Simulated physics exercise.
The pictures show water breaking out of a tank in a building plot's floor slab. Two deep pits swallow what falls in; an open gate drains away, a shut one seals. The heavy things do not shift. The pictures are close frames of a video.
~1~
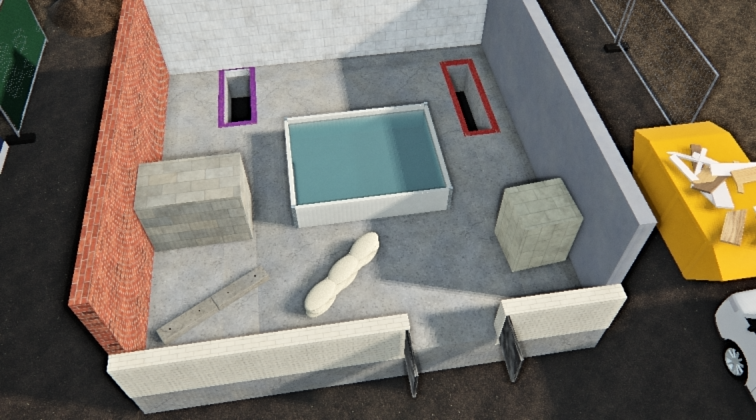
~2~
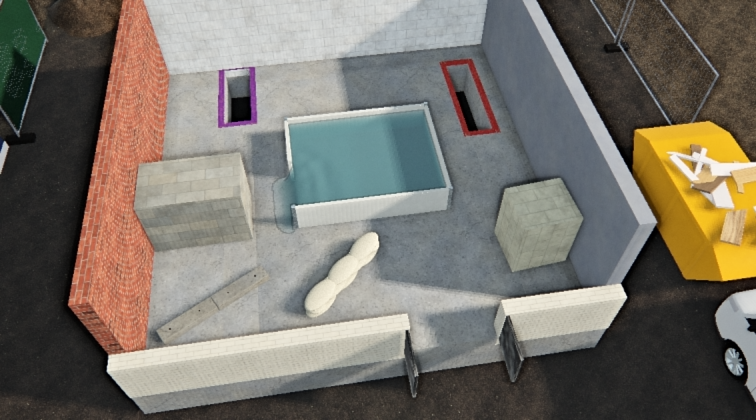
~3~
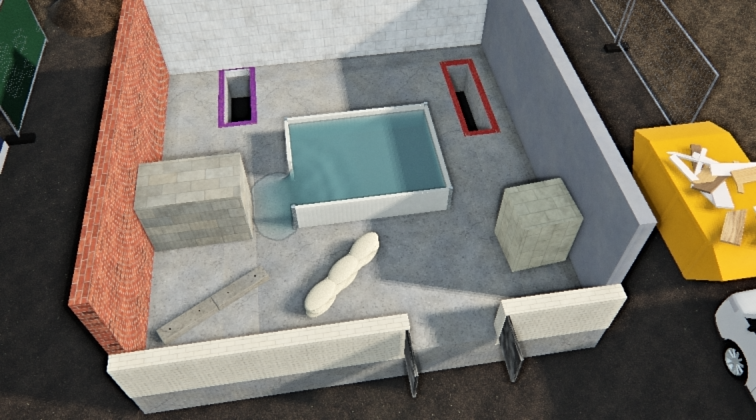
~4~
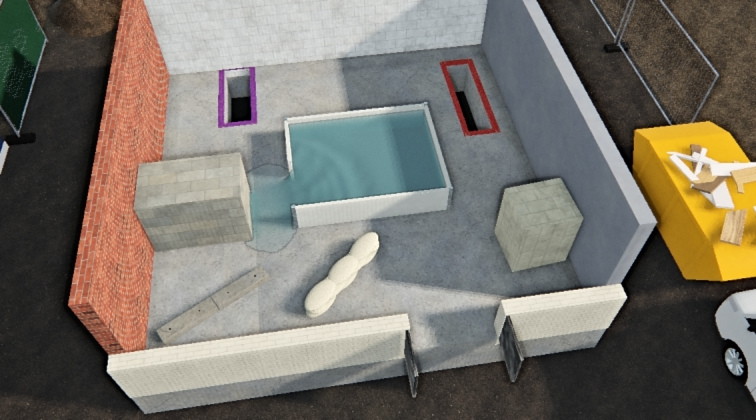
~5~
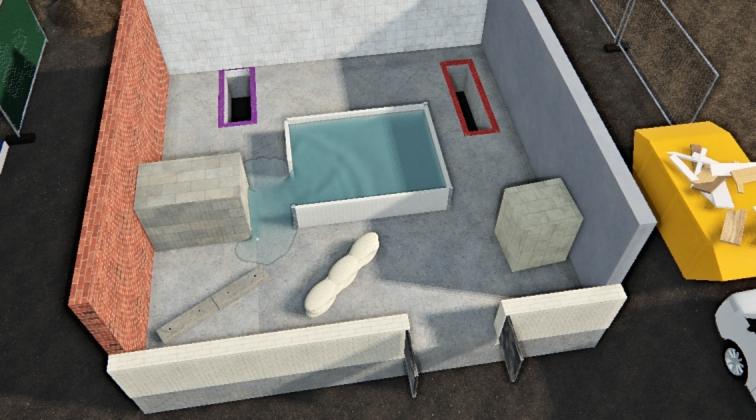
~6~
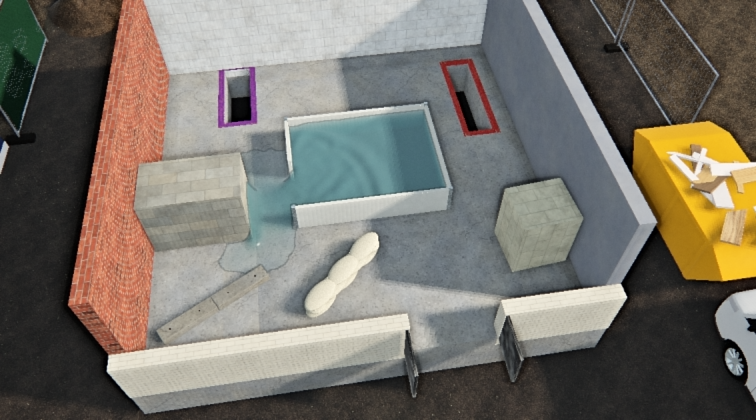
A walled building plot with a grey concrete floor is seen from high above by a still camera. A white-edged tank of blue-green water sits in the middle, with purple-rimmed and red-rimmed pits behind, concrete blocks either side, and a plank and pale lumpy shape in front. Water pours from the tank's left side, reaches the left block and spreads forward and back across the floor.
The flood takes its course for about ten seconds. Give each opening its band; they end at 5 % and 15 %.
In the end: The gate takes under 5 %; the red pit takes under 5 %; the purple pit takes over 15 %.
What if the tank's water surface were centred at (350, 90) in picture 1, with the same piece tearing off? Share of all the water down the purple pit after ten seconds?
In per cent: Purple 35.
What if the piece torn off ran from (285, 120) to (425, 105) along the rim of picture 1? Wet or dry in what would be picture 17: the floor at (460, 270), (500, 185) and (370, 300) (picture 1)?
One after the other: No water, not flooded, no water.
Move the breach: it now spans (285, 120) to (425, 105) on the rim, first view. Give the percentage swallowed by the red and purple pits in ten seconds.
In per cent: Red 35, purple 35.
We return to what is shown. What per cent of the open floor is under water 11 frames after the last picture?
Roughly 30 per cent.
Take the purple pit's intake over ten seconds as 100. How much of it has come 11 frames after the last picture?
About 0 per cent.
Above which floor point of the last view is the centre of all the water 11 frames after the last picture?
Around (326, 187).
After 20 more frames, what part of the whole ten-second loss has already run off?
I make it 10 per cent.
A moment on, water covers 15 % of the floor; the gate 0 %, the red pit 0 %, the purple pit 0 %.
Next, water covers 30 % of the floor; the gate 0 %, the red pit 0 %, the purple pit 0 %.
Then, water covers 45 % of the floor; the gate 0 %, the red pit 0 %, the purple pit 2 %.
Later, water covers 60 % of the floor; the gate 0 %, the red pit 0 %, the purple pit 10 %.
In the end, water covers 65 % of the floor; the gate 0 %, the red pit 0 %, the purple pit 21 %.
